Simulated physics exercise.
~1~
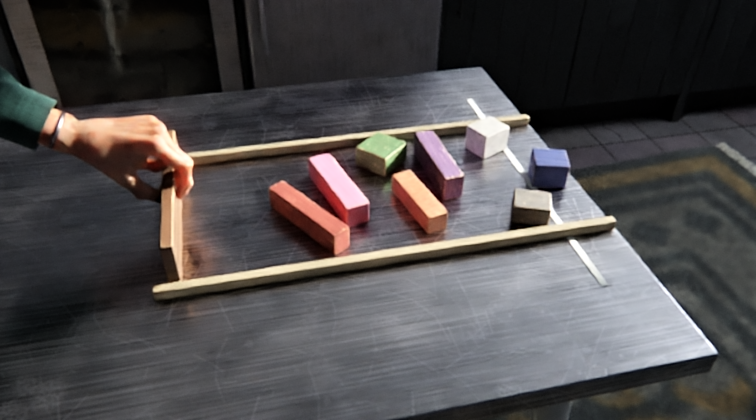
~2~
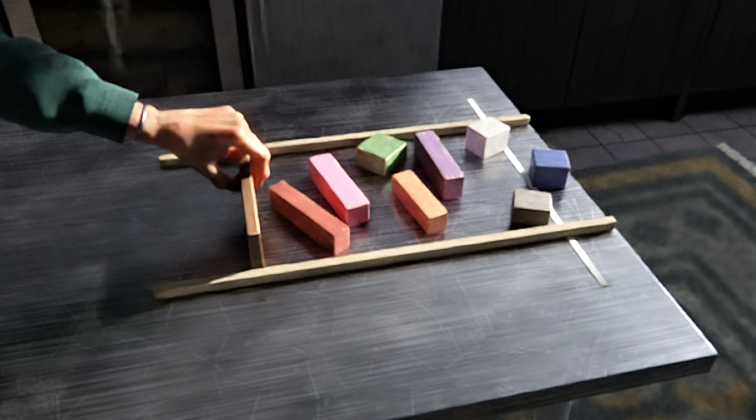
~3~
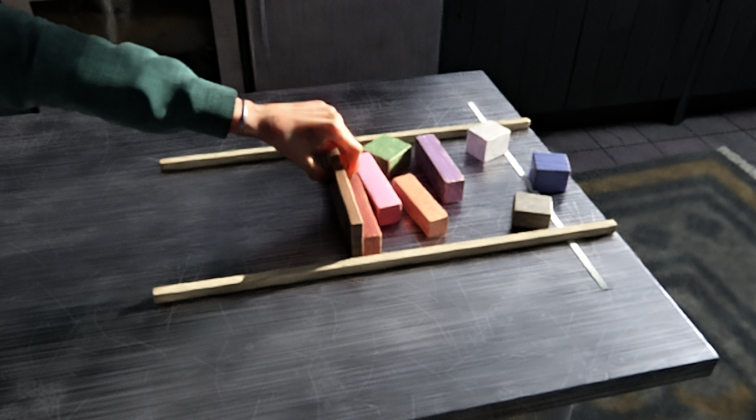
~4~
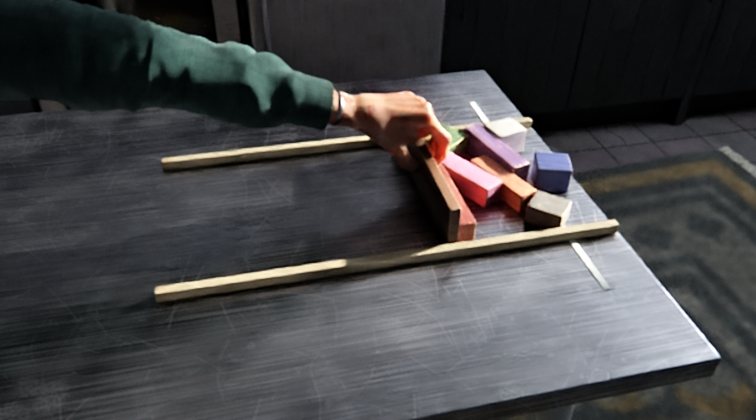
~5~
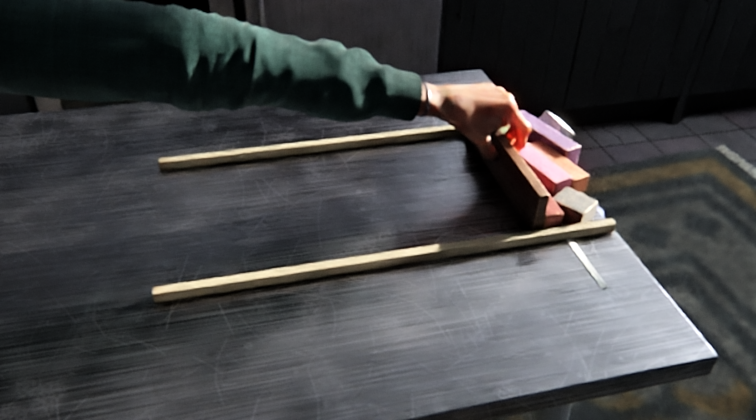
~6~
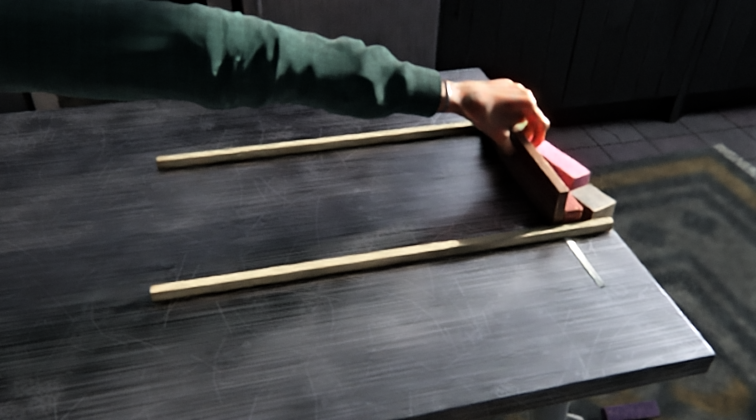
A hand in a dark green sleeve holds an upright wooden board at the left end of two pale rails on a dark tabletop, seen from above at a slight sway. Between the rails lie red, pink, orange and purple bars and a green block, with white, blue and grey blocks nearer the tape at the right. The hand pushes the board right, gathering the red bar, then the pink. The pieces bunch together and crowd toward the table's edge. Finally the board stops near the edge, with pink, red and grey pieces still beside it, while a purple piece lies below.
